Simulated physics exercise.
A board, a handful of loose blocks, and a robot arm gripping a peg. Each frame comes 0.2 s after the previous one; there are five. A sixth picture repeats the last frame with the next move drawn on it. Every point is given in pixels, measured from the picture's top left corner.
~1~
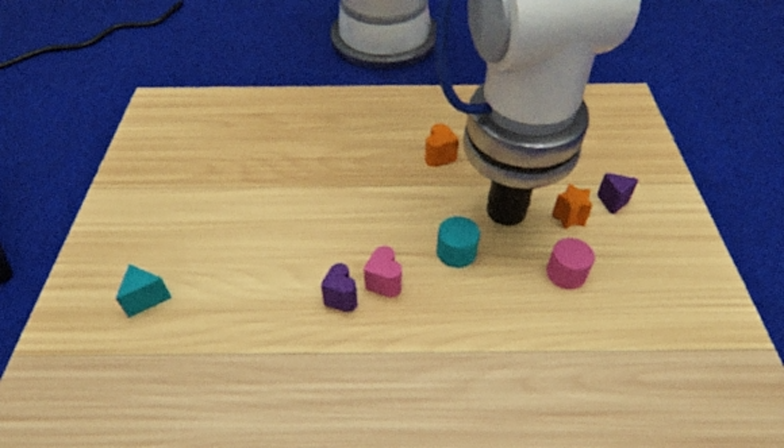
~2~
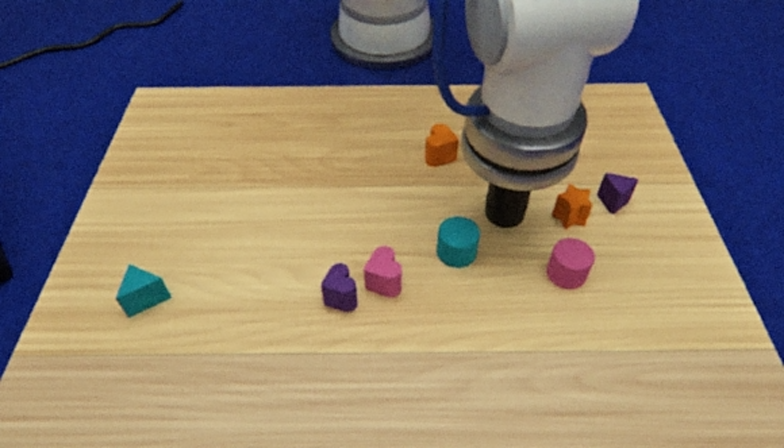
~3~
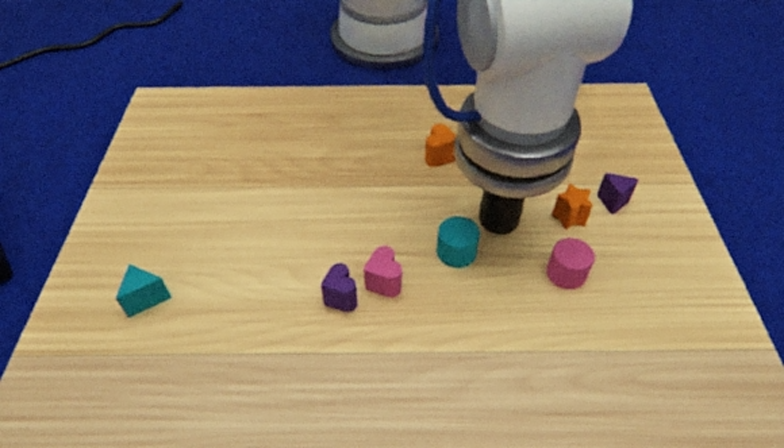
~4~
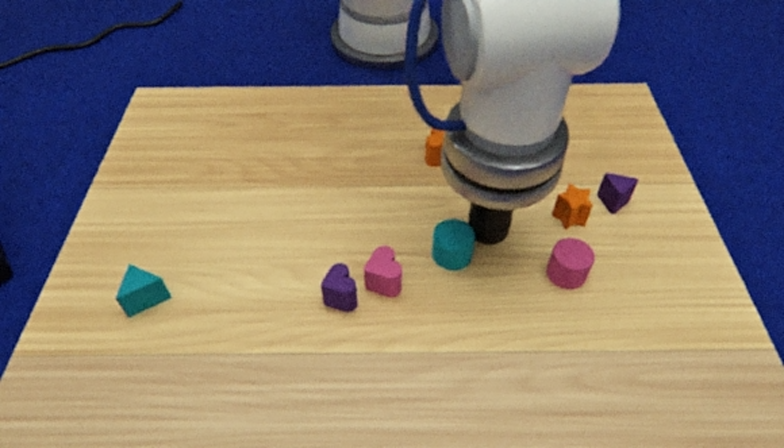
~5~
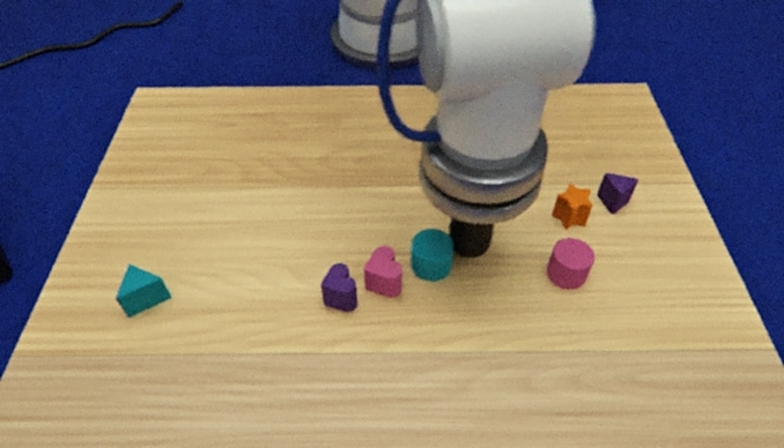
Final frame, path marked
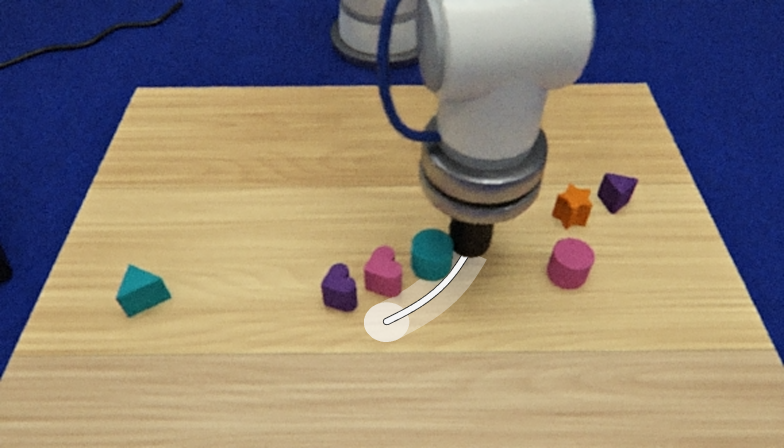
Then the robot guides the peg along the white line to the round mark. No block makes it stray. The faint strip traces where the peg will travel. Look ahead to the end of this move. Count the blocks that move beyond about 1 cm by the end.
By the end, three or more blocks will have moved.
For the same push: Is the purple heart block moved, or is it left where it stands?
It's moved.
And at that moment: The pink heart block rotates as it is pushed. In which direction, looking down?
The block spins clockwise.
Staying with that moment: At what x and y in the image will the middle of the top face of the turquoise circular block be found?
Final place: (357, 273).
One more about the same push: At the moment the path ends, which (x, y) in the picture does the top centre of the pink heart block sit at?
That would be at about pixel (334, 252).
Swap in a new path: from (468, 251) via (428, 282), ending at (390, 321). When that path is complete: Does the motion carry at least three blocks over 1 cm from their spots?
Yes, I think so.
The drawn path runs from (468, 251) via (437, 291), ending at (387, 322).
On the path given first. One third of the way, peg at (449, 270); pink heart block at (372, 265); turquoise circular block at (406, 259).
Two thirds of the way, peg at (421, 294); purple heart block at (328, 280), turned 20° anticlockwise; pink heart block at (346, 259), turned 35° clockwise; turquoise circular block at (380, 269).
At the end, peg at (386, 313); purple heart block at (314, 279), turned 50° anticlockwise; pink heart block at (334, 252), turned 60° clockwise; turquoise circular block at (357, 273); pink circular block not moved.
